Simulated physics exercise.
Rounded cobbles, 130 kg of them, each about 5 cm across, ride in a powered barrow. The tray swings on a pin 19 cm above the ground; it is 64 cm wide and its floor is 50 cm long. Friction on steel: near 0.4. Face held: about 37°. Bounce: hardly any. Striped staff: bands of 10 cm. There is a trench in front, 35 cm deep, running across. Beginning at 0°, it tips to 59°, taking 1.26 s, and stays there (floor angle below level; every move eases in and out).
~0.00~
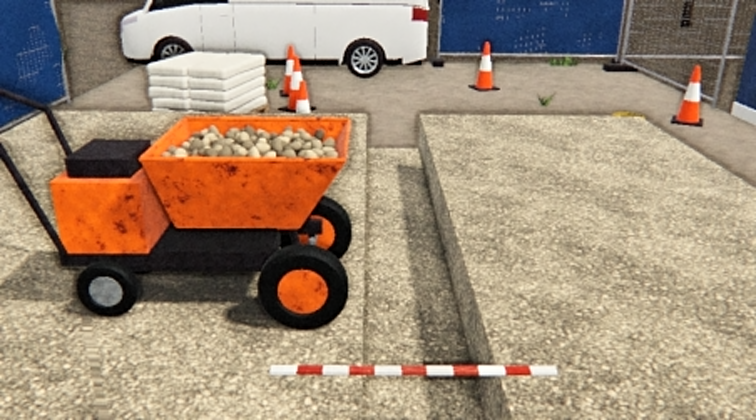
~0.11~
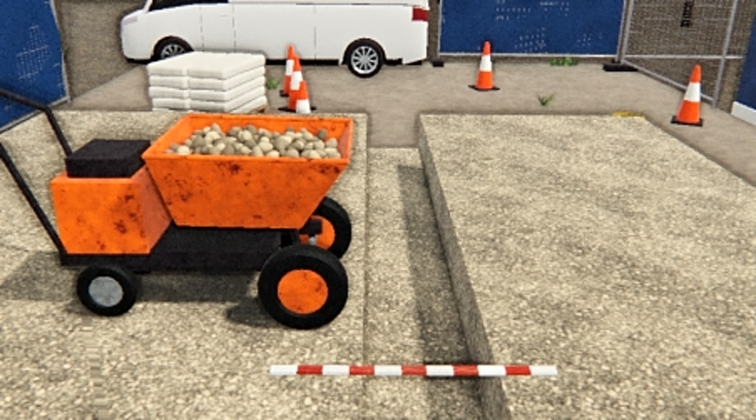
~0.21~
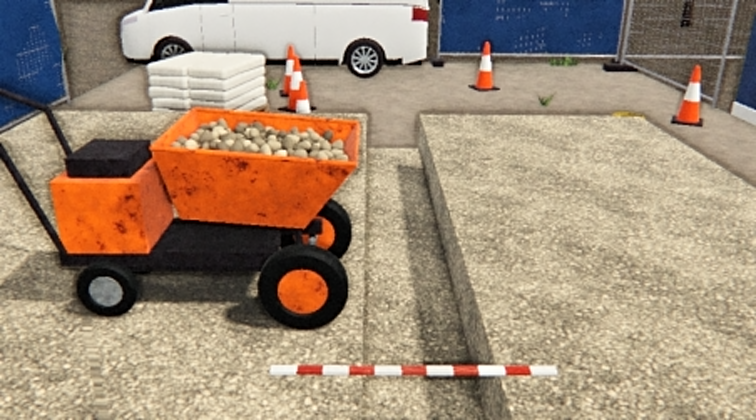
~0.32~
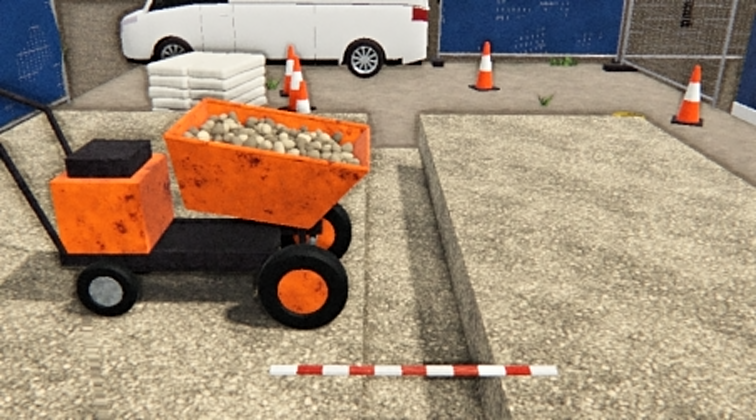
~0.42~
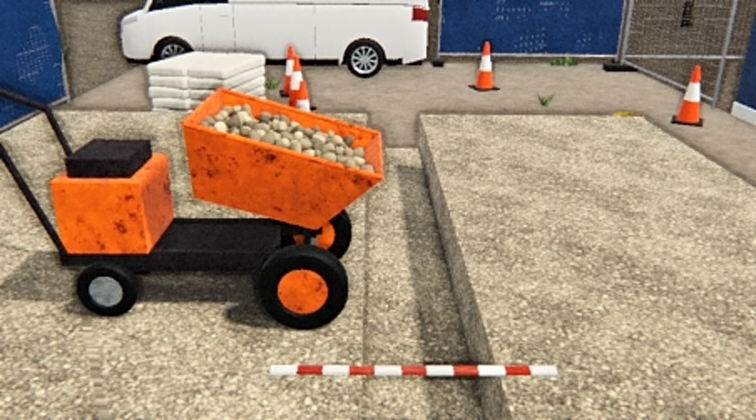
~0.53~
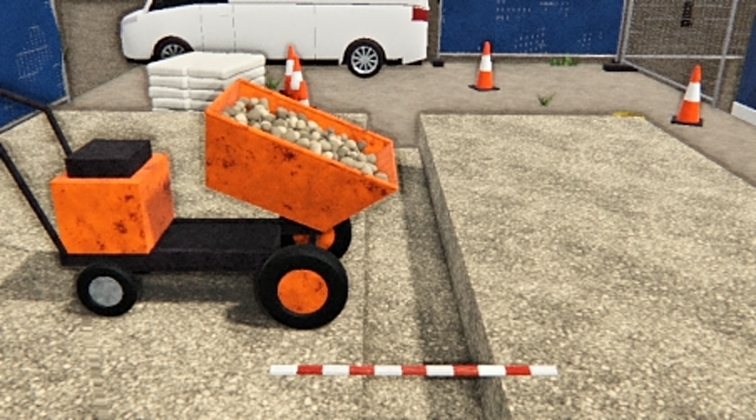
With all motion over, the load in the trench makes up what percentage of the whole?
It makes up about 30 percent of the whole load.
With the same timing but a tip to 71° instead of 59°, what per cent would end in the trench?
Then roughly 65 percent.
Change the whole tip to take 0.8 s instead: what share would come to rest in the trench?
Then some 25 per cent would.
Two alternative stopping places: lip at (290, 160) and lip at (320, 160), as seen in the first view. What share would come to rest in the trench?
Result: Close to 45 then close to 40 per cent.
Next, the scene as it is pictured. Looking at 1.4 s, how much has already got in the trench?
About 10%.
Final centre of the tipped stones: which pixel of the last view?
(458, 348).
After 0.9 s the floor is at 50°; 100 % in the tray; the foremost stones are at (420, 213).
After 1.4 s the floor is at 59°; 91 % in the tray, 8 % in the trench, 2 % past the trench; the foremost stones are at (493, 284).
After 1.7 s the floor is at 59°; 70 % in the tray, 17 % in the trench, 13 % past the trench; the foremost stones are at (562, 296).
After 3.7 s the floor is at 59°; 55 % in the tray, 30 % in the trench, 15 % past the trench; the foremost stones are at (606, 293).
